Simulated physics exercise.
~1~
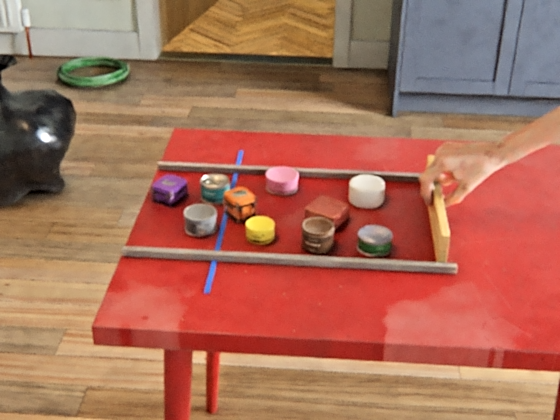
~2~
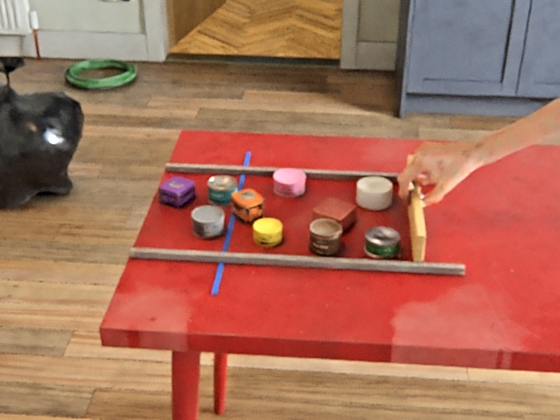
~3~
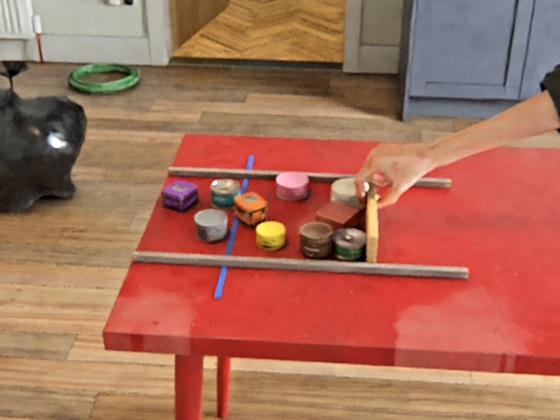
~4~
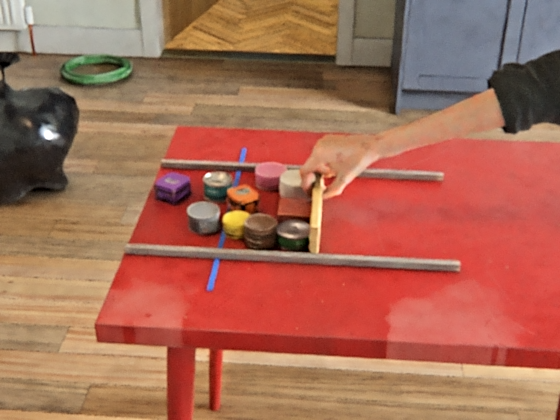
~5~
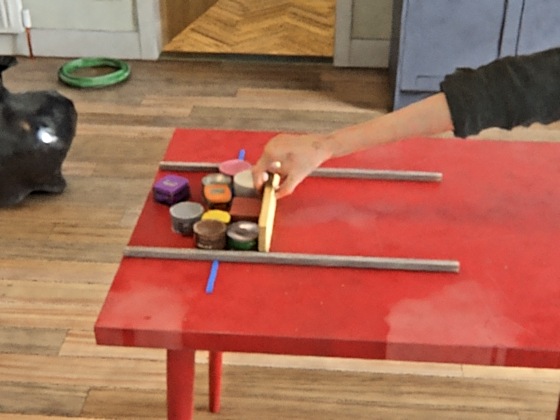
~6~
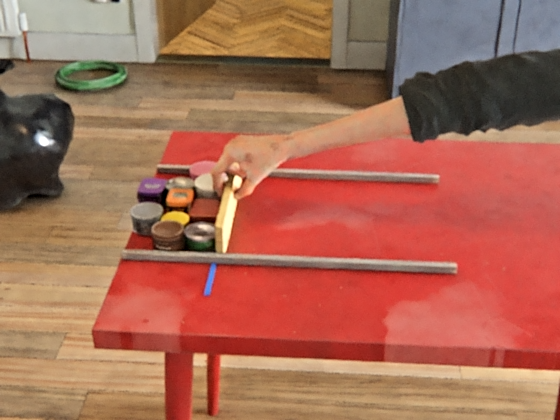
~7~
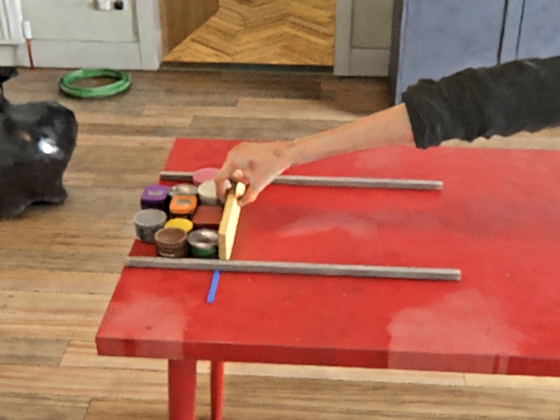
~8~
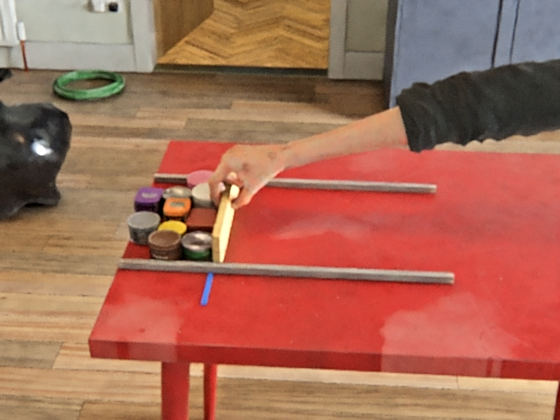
We see a hand slide an upright board leftward along a channel between two rails on a red table, gathering small tins, lids and blocks into a tight cluster past the blue tape, where the board stops and everything remains on the table.
